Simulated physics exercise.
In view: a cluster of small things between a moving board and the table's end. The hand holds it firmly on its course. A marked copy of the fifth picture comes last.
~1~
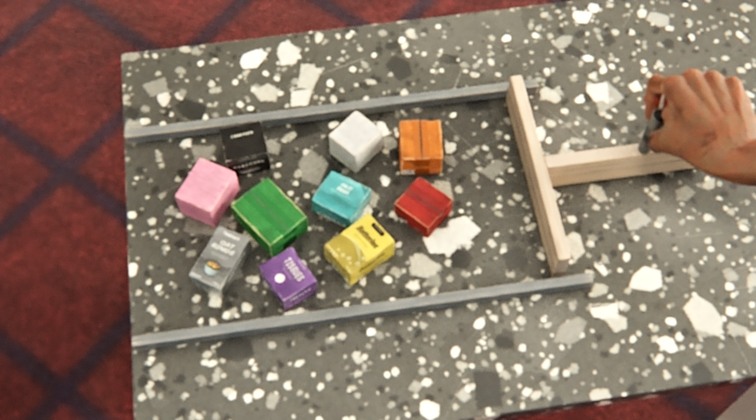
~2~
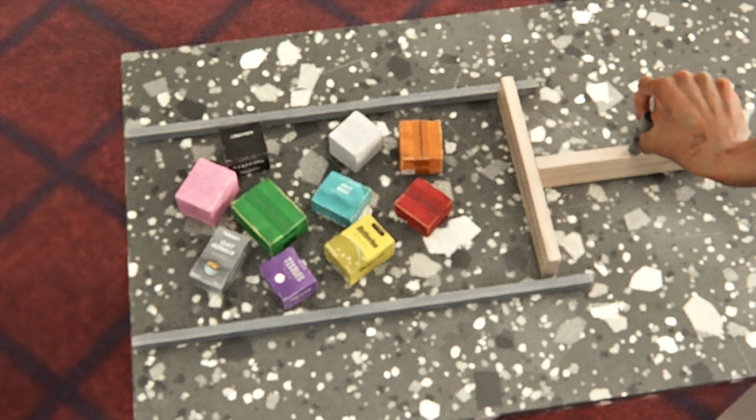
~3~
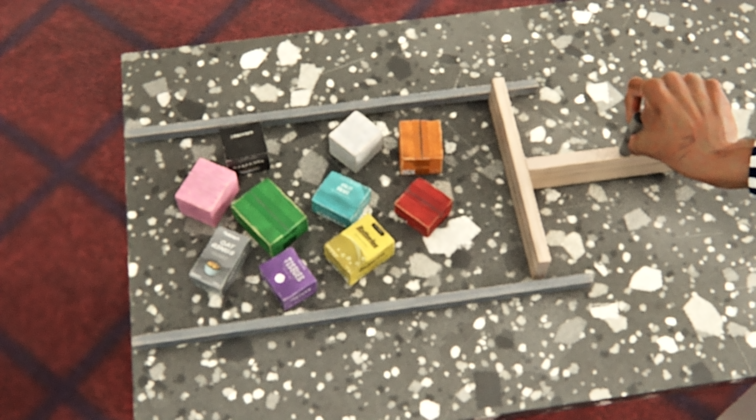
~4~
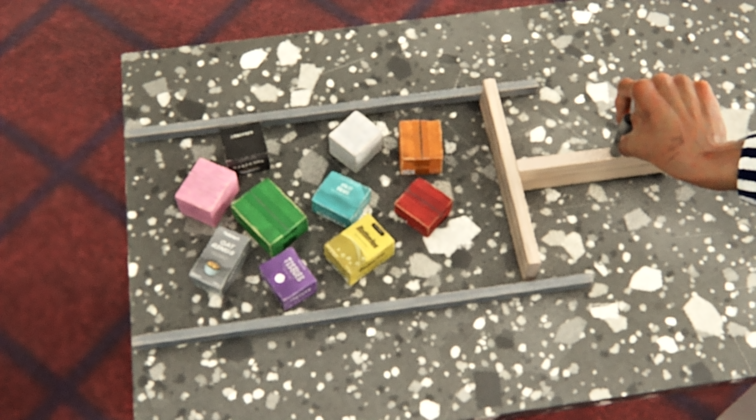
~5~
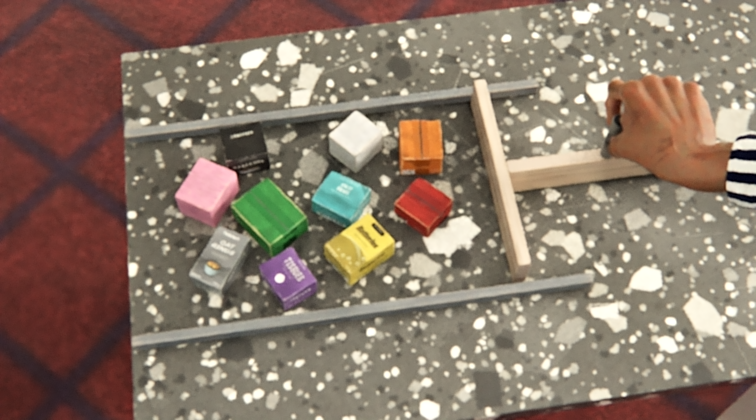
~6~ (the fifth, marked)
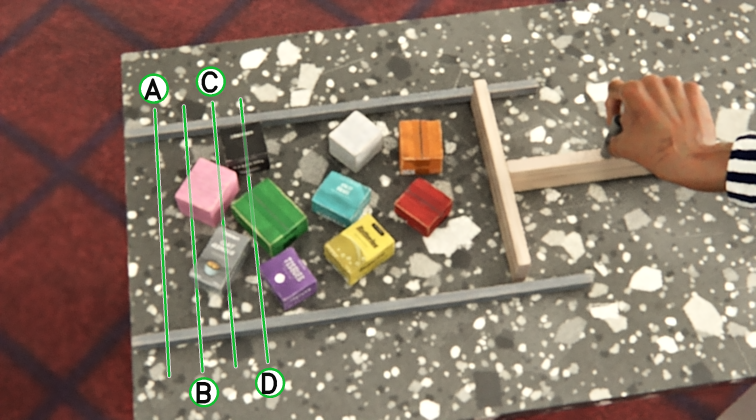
To begin with, a hand grips the handle of a wooden T-shaped pusher at the right of a speckled tabletop, with a cluster of colourful boxes and blocks lying between two grey rails. The hand then slides the pusher slowly leftward, narrowing the gap to the orange and red pieces, while the cluster stays still.
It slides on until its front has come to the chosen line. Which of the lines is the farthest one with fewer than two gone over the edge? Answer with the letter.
Up to line D.
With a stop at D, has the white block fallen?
No.
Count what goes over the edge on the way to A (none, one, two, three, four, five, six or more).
By then, six or more.
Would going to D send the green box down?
No.
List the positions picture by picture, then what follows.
In the first picture, yellow box (359, 249); grey packet (222, 262); orange box (421, 148).
In the second picture, board (530, 164); pink block (208, 192).
In the third picture, board (521, 165); white block (356, 142).
In the fourth picture, board (511, 166); purple box (288, 279).
In the fifth picture, board (501, 167); turquoise box (341, 200); yellow box (359, 249); grey packet (222, 262).
On the marked copy, A at (162, 233); B at (193, 229); C at (223, 225); D at (253, 221).
Following D. Soon after the start, board (414, 179); white block (328, 145); orange box (378, 154).
Later, board (325, 190); grey packet (198, 278); pink block (195, 194).
In the end, board (255, 199); pink block (138, 191); black packet (139, 151); none fallen.
As for the rest, A drops seven; B drops four; C drops three.
